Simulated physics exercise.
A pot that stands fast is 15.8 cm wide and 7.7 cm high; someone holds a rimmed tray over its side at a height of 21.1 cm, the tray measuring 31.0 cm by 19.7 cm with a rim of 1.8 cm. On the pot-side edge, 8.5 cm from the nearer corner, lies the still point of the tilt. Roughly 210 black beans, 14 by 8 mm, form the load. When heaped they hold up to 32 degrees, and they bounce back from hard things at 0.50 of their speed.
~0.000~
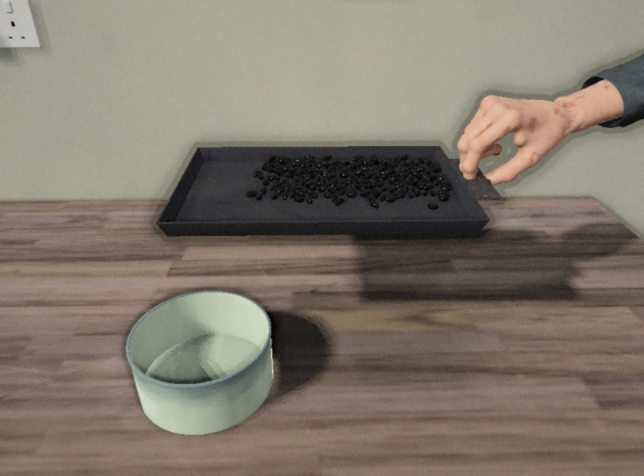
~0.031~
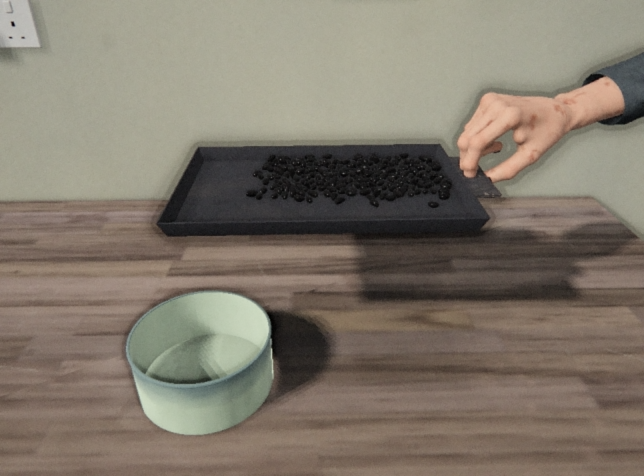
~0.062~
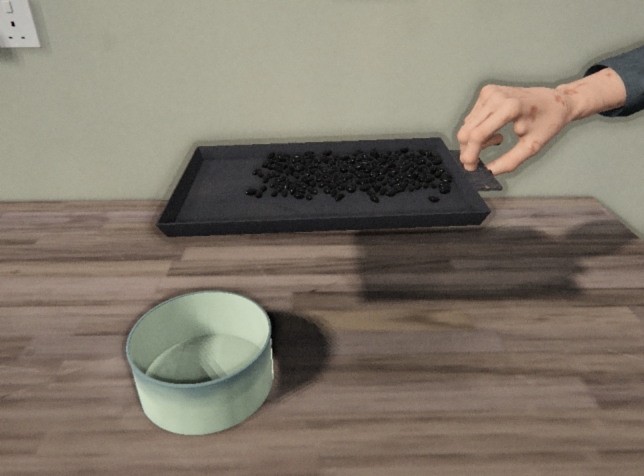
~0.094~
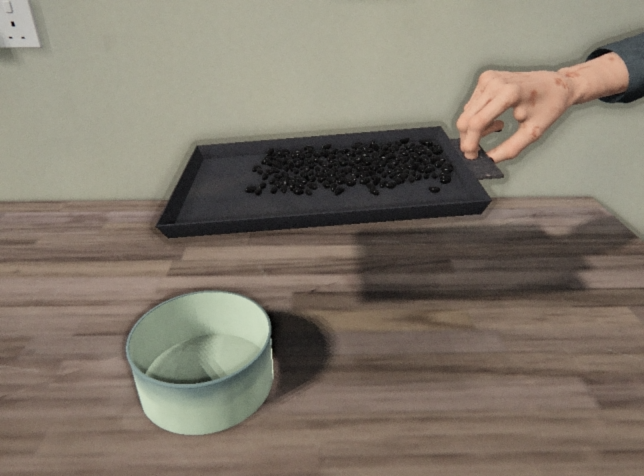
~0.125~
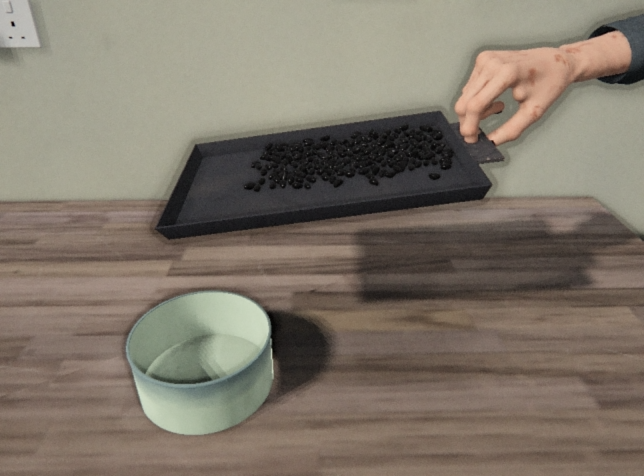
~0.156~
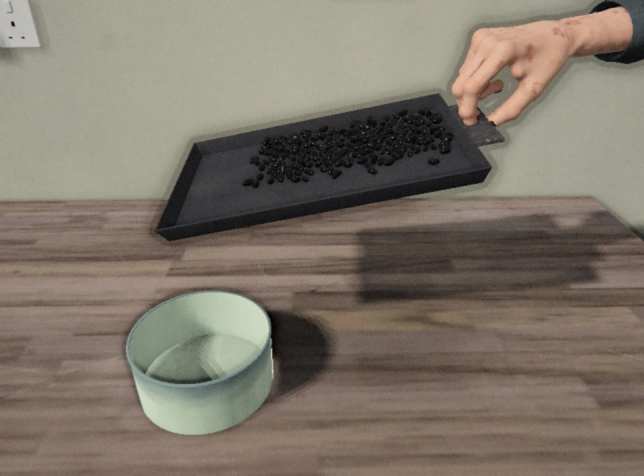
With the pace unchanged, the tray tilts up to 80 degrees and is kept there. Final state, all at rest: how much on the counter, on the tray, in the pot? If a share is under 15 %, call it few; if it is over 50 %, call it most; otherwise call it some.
I would say counter: Most, tray: Few, pot: Some.
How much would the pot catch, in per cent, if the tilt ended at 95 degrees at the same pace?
That comes out at some 25 per cent.
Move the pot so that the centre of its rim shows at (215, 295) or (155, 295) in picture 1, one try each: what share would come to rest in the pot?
I'd say close to 5 percent for the first spot and 35 percent for the second.
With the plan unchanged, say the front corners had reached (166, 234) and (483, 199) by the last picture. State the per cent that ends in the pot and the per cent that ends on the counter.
Final per cent - pot 75, counter 25.
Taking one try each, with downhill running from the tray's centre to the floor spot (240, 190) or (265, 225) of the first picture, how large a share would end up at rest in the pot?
Approximately 0 percent, then 75 percent.
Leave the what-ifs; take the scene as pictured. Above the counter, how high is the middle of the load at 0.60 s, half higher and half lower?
Median height: Approx. 24 cm.
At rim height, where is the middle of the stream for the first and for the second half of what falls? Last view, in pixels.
I'd mark about (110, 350) for the first half, then (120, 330) for the second.
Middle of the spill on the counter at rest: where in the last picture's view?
Centre of spill: Around pixel (20, 417).
After 0.42 s, tilt 46 degrees; the tray holds 100 %, the pot 0 %.
After 0.60 s, tilt 69 degrees; the tray holds 90 %, the pot 0 %.
After 0.90 s, tilt 80 degrees; the tray holds 5 %, the pot 20 %.
In the end, at 2.2 s, counter 75 %, tray 0 %, pot 25 %.
